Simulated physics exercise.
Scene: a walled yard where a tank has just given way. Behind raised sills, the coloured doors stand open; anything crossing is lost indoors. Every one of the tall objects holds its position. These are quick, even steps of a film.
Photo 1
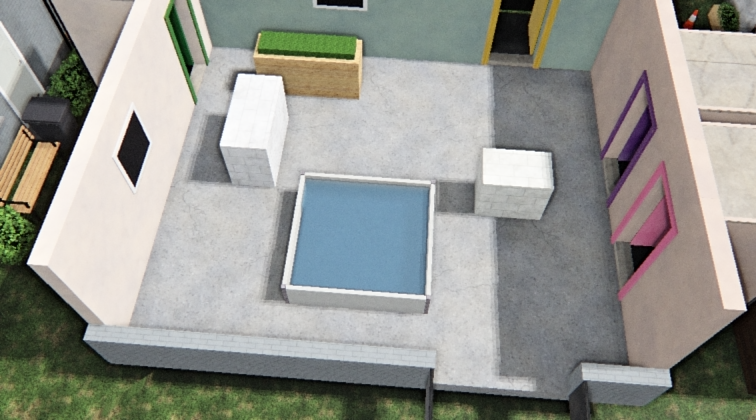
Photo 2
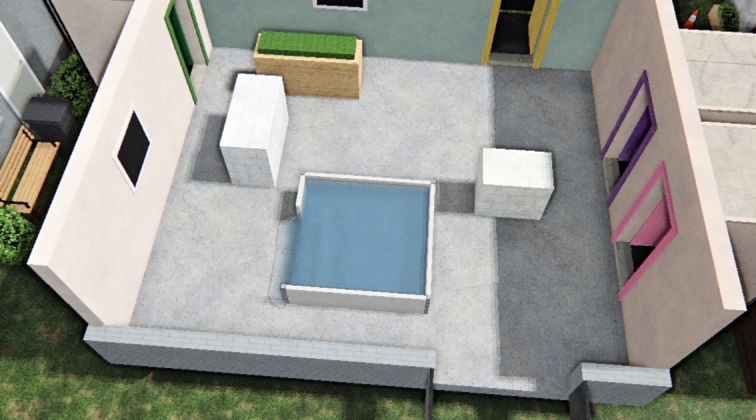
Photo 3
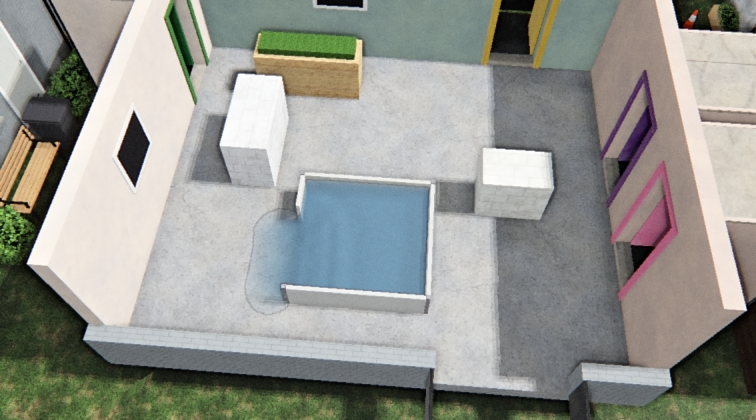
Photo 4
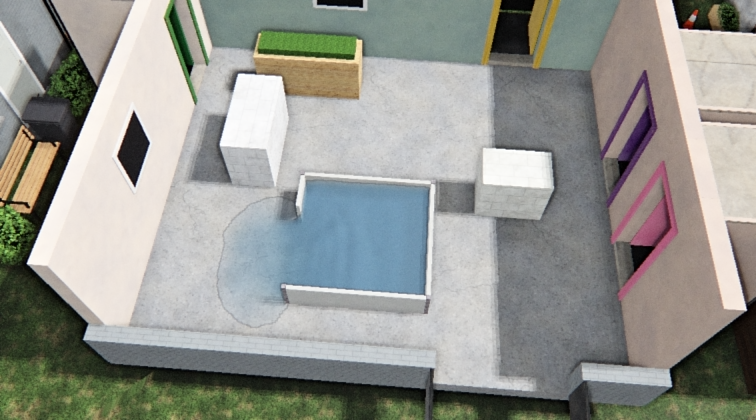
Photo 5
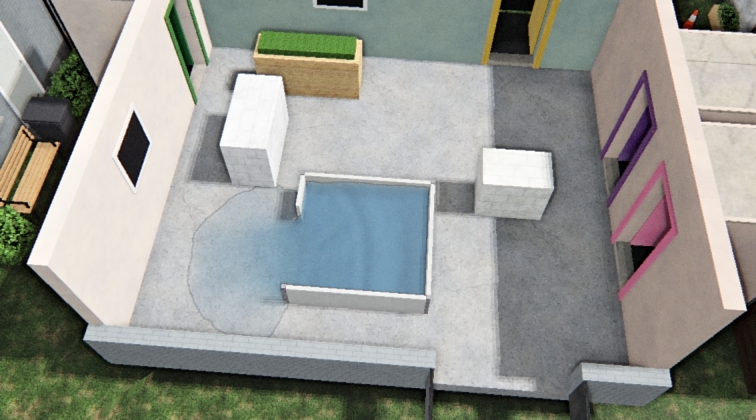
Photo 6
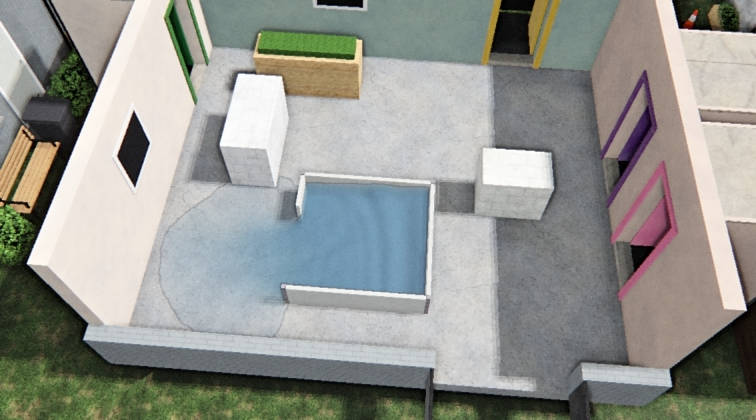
In a walled yard, water pours from the tank's open left side and spreads leftward across the floor.
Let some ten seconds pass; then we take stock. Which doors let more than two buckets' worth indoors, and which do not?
The yellow door does not; the purple door does not; the pink door does not; the green door lets more through.
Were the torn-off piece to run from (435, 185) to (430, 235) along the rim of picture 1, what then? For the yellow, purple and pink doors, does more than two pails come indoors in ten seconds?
Lab note - yellow door: Short of the mark; purple door: Short of the mark; pink door: Above the mark.
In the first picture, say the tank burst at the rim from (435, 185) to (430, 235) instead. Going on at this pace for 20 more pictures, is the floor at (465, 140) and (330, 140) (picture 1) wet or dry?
Taking the two points in order, the first is waterlogged and the second is left dry.
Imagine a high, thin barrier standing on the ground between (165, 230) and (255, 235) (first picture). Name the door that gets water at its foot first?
That is the green-painted one.
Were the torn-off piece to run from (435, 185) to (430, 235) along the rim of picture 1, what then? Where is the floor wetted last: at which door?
Last: The one in green.
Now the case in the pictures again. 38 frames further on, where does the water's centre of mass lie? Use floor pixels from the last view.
It is around (276, 212).
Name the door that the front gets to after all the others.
That would be the door marked purple.
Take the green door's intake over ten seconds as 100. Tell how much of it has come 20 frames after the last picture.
Around 0 in a hundred.
A moment on, water covers 15 % of the floor; the yellow door not reached, the purple door not reached, the pink door not reached, the green door not reached.
Next, water covers 20 % of the floor; the yellow door not reached, the purple door not reached, the pink door not reached, the green door not reached.
Then, water covers 30 % of the floor; the yellow door not reached, the purple door not reached, the pink door not reached, the green door wet at the sill, nothing in.
Later, water covers 45 % of the floor; the yellow door not reached, the purple door not reached, the pink door not reached, the green door over two buckets in.
In the end, water covers 85 % of the floor; the yellow door wet at the sill, nothing in, the purple door wet at the sill, nothing in, the pink door wet at the sill, nothing in, the green door far over two buckets in.
